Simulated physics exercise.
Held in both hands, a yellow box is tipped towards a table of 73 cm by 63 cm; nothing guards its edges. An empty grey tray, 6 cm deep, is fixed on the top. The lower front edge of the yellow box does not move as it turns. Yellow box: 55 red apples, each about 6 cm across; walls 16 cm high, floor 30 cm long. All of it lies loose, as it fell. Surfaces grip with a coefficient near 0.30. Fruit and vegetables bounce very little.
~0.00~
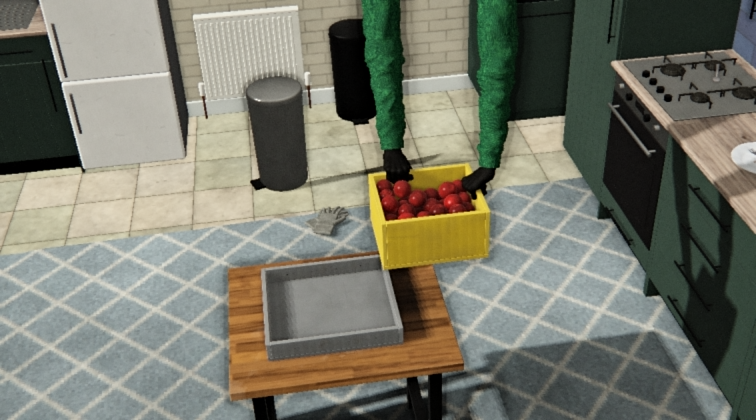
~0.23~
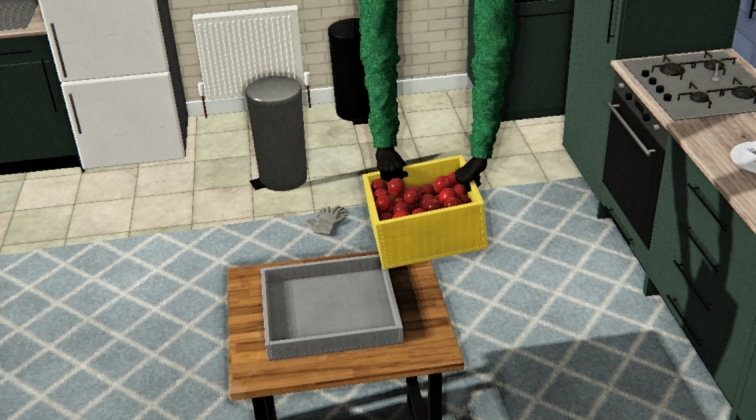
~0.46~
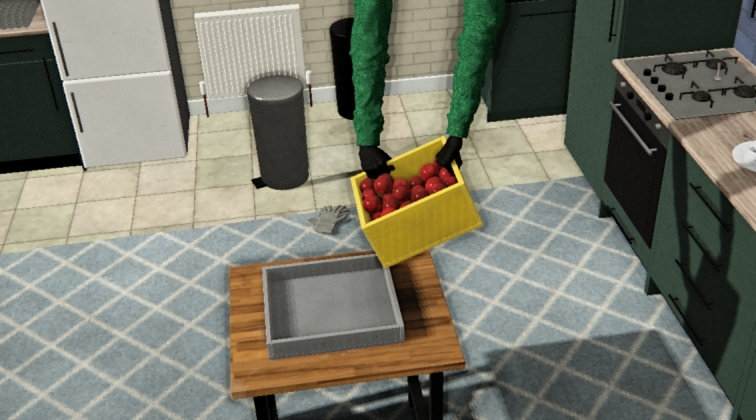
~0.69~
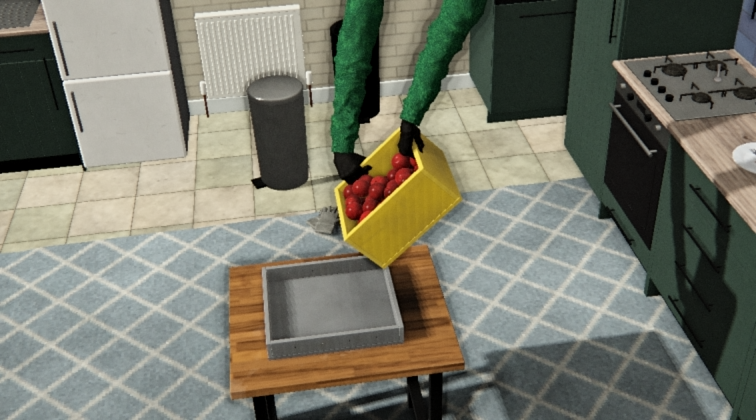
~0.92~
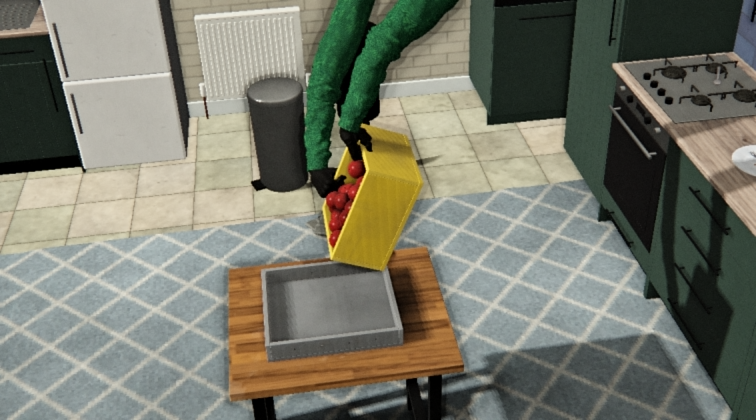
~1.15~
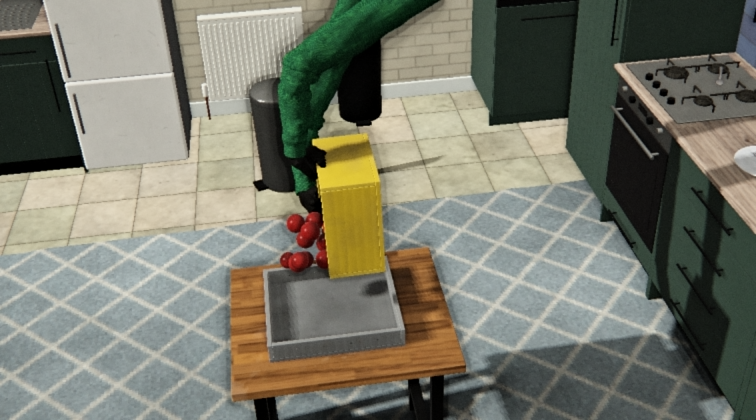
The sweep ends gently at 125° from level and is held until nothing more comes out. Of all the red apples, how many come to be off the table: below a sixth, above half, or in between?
Expect from a sixth to a half of the load off the table.
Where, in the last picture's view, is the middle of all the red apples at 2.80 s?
At about (290, 308).
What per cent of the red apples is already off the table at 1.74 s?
Some 5 per cent by then.
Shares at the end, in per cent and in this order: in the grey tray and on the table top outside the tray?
About 70 and 5 per cent.
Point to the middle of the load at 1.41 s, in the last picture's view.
Near (317, 257).
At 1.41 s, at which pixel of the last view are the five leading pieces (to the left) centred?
Around (245, 312).
After 1.41 s, tilt 113°; 28 still in the yellow box, 10 in the grey tray, 8 on the table top outside the tray and 9 in the air.
After 1.74 s, tilt 125°; 35 in the grey tray, 10 on the table top outside the tray, 4 over the left end of the table and 6 in the air.
After 2.21 s, tilt 125°; 38 in the grey tray, 5 on the table top outside the tray, 11 over the left end of the table and 1 over the table's other edges.
Outcome (at 2.80 s), 38 in the grey tray, 3 on the table top outside the tray, 12 over the left end of the table and 2 over the table's other edges. Asked share, 14 of 55, 25 per cent.
